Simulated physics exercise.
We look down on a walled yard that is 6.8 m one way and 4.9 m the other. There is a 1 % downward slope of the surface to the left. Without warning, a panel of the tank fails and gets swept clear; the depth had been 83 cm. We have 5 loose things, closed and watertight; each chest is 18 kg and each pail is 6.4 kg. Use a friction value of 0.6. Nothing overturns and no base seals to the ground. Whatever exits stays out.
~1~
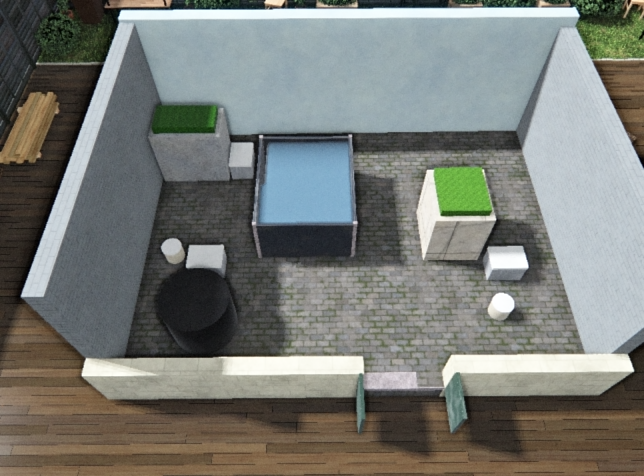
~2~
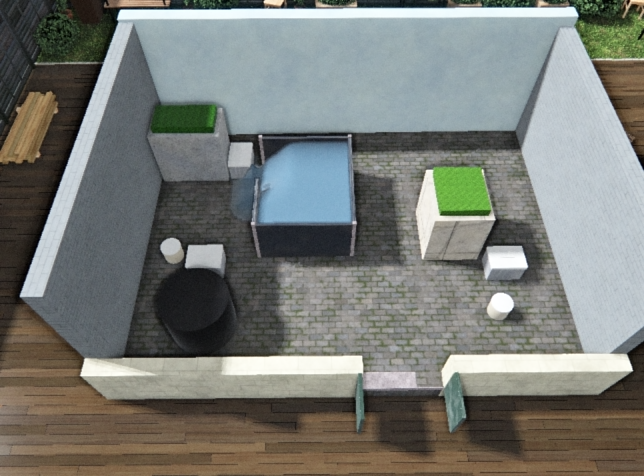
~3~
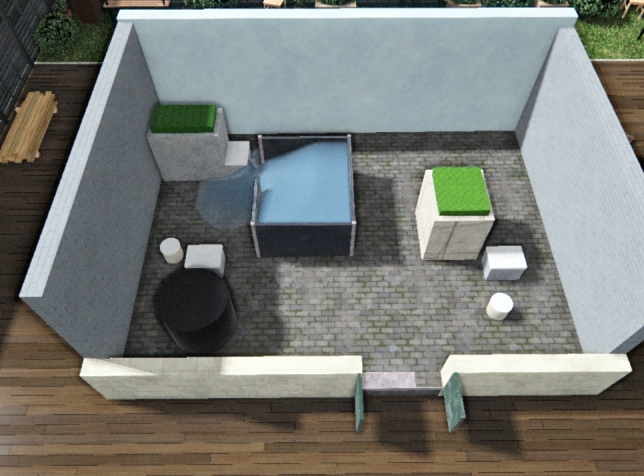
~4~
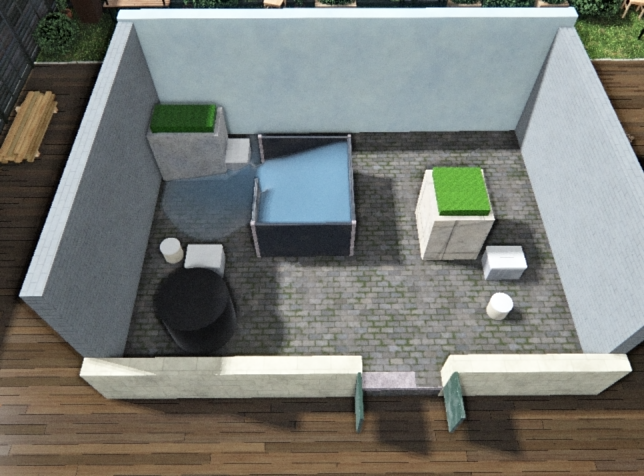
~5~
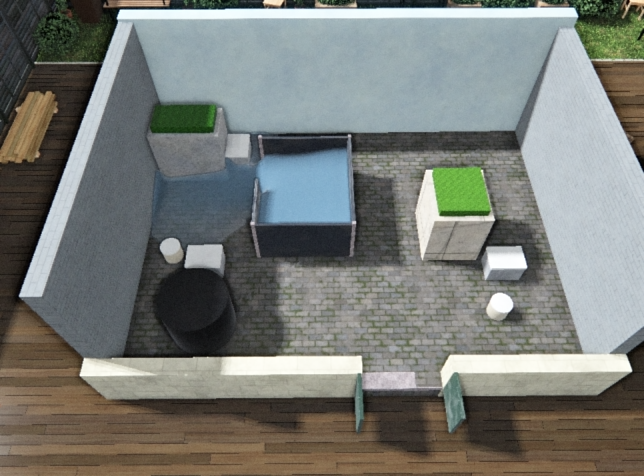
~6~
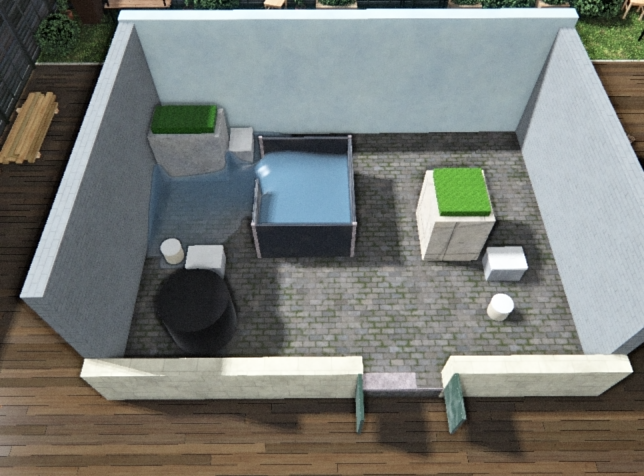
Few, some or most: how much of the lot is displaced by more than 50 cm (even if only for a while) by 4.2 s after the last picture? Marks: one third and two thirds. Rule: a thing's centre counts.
It is from one to two thirds.
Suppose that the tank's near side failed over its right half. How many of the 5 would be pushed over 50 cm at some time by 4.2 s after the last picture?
Result: 1 of them.
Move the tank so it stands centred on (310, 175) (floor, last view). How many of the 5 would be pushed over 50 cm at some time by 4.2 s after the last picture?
So the tally would be 3.
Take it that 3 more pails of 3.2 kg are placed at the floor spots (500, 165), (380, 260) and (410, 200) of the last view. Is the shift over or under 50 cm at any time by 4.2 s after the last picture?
Order as given: Stays inside it, stays inside it, stays inside it.
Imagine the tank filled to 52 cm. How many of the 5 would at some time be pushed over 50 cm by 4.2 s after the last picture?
You'd get 2 in that case.
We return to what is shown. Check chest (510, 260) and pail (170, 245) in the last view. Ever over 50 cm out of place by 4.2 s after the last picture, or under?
Taking them in order: Falling below it and exceeding it.
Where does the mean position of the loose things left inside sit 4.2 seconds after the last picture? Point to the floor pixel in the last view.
Mean floor pixel: About (373, 268).
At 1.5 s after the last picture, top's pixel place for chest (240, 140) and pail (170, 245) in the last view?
Roughly (309, 143), then roughly (160, 295).
Then, 0.4 s after the last picture 1 of 5 are over 50 cm from their spots; 0 afloat.
Then, 1.5 s after the last picture 2 of 5 are over 50 cm from their spots; 1 afloat.
Then, 2.8 s after the last picture 3 of 5 are over 50 cm from their spots; 1 afloat.
Then, 4.2 s after the last picture 3 of 5 are over 50 cm from their spots, and 3 have been at some point; 1 afloat.
